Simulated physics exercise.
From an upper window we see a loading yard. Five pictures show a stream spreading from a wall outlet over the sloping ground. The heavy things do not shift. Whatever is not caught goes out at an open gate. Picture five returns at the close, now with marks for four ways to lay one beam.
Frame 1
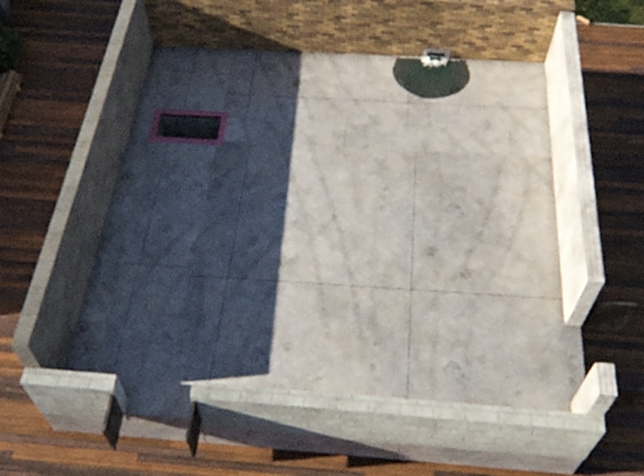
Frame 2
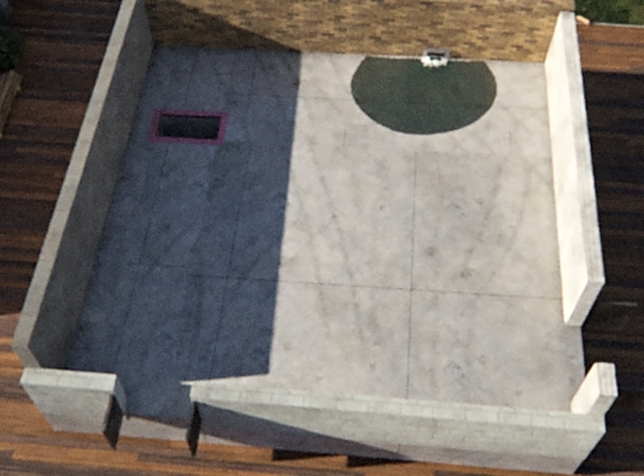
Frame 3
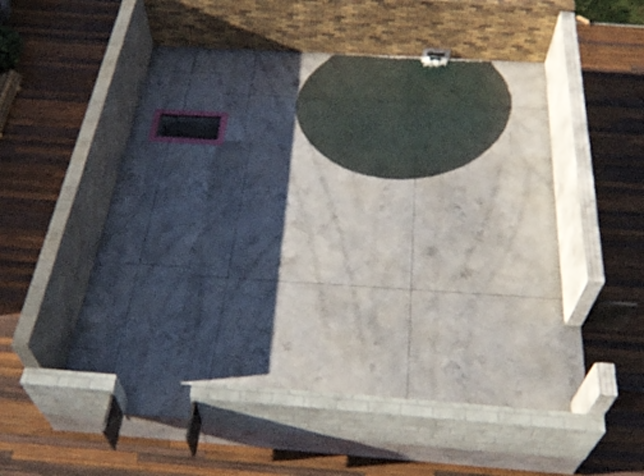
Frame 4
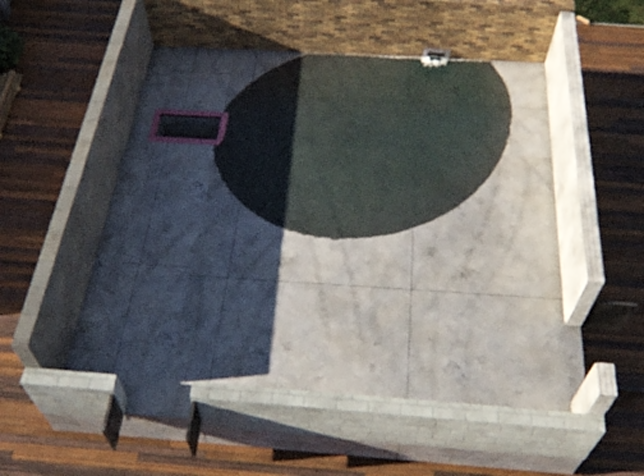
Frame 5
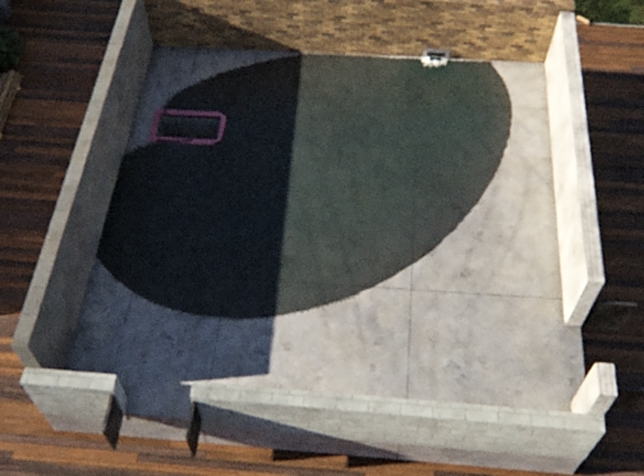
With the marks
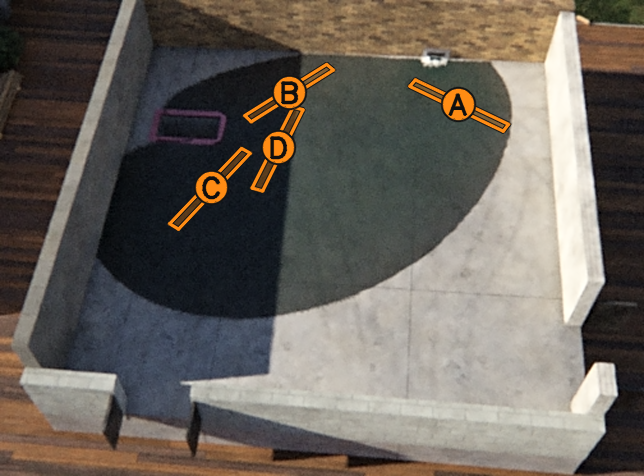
A dark green wet patch spreads across the pale concrete floor of a walled loading yard, seen from a fixed view high above. A small white outfall sits at the top right against a tan brick wall, a pink-edged gully lies in shadow at upper left, and gaps open the front and right walls. The patch widens from the outfall, growing down and leftward into the shadow until it surrounds much of the gully, which takes in water.
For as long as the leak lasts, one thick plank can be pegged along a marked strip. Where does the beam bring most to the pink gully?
It is A.
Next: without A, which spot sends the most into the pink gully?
C.
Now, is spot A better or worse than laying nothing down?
It is better.
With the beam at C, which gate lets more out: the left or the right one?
The left gate.
On the marked copy, A from (412, 83) to (505, 127); B from (247, 118) to (330, 67); C from (174, 226) to (245, 150); D from (257, 189) to (298, 108).
With A, about 32 % of the stream goes into the pink gully, about 57 % out by the gates.
With B, about 17 % of the stream goes into the pink gully, about 78 % out by the gates.
With C, about 22 % of the stream goes into the pink gully, about 71 % out by the gates.
With D, about 16 % of the stream goes into the pink gully, about 78 % out by the gates.
